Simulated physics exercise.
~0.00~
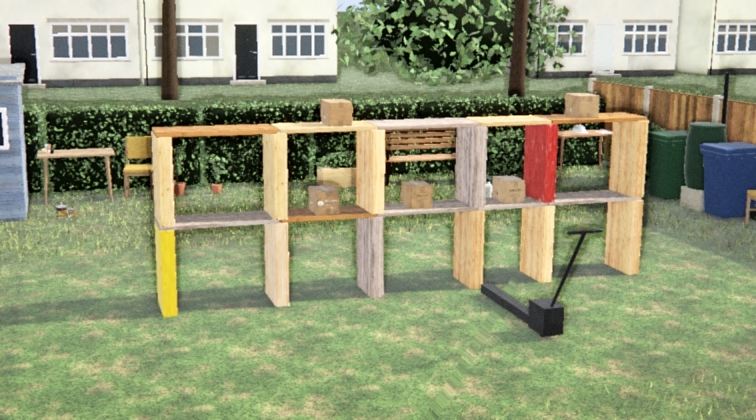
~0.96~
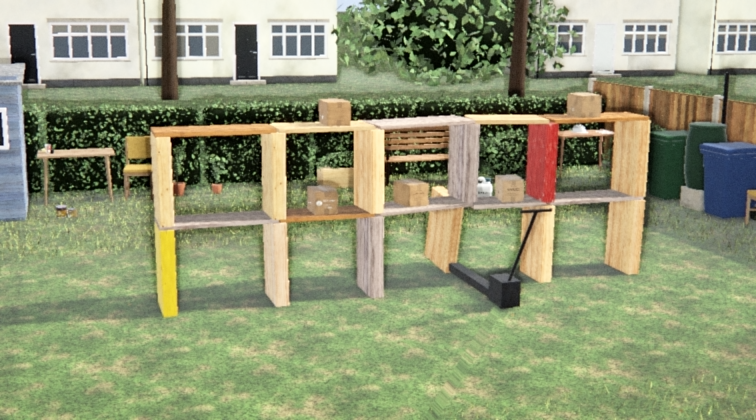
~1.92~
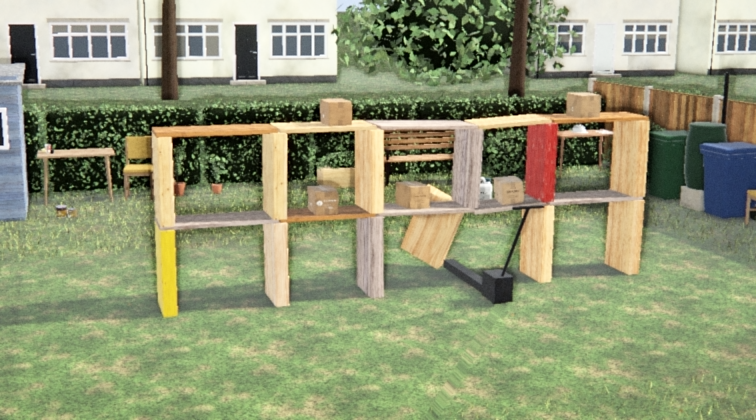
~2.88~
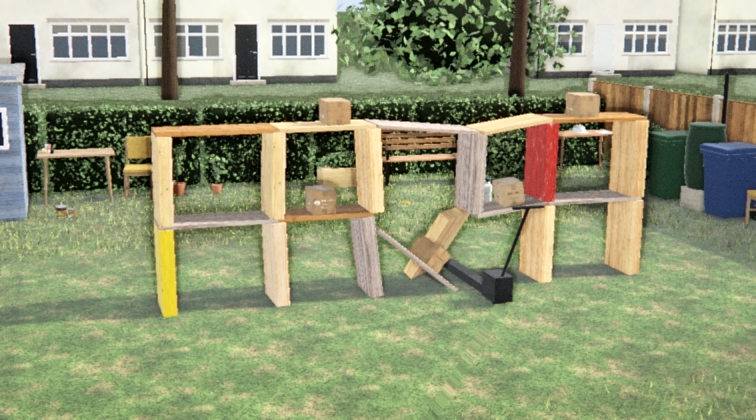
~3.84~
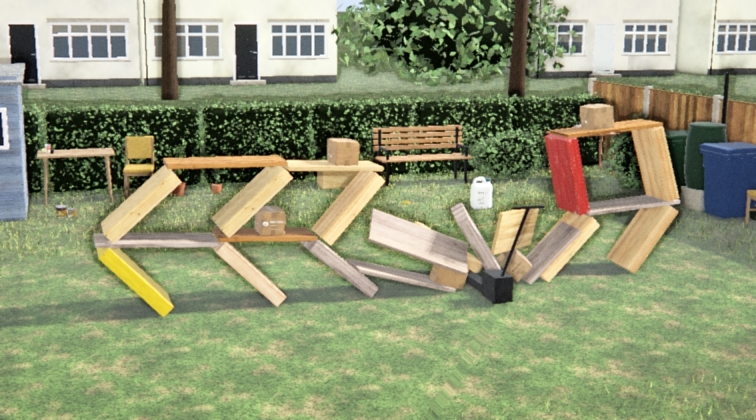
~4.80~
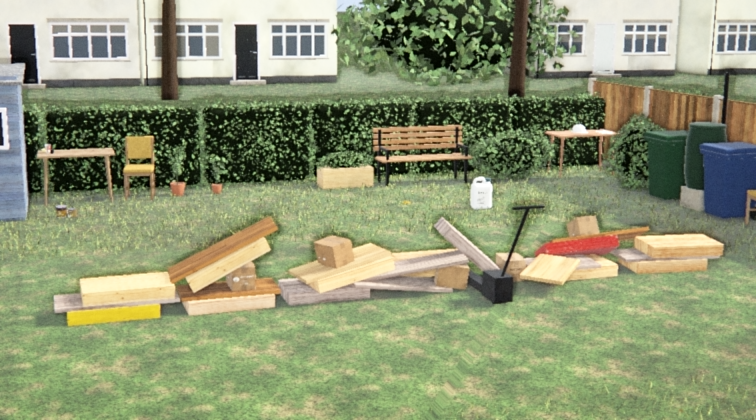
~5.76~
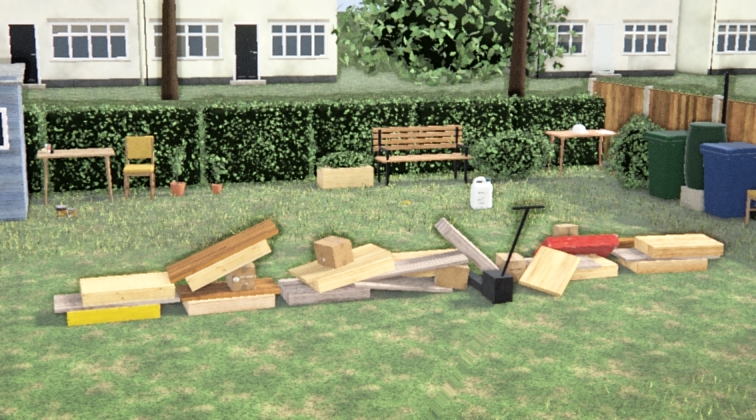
In a back garden, a low black jack knocks out one upright and a two-tier plank structure collapses into a flat heap.
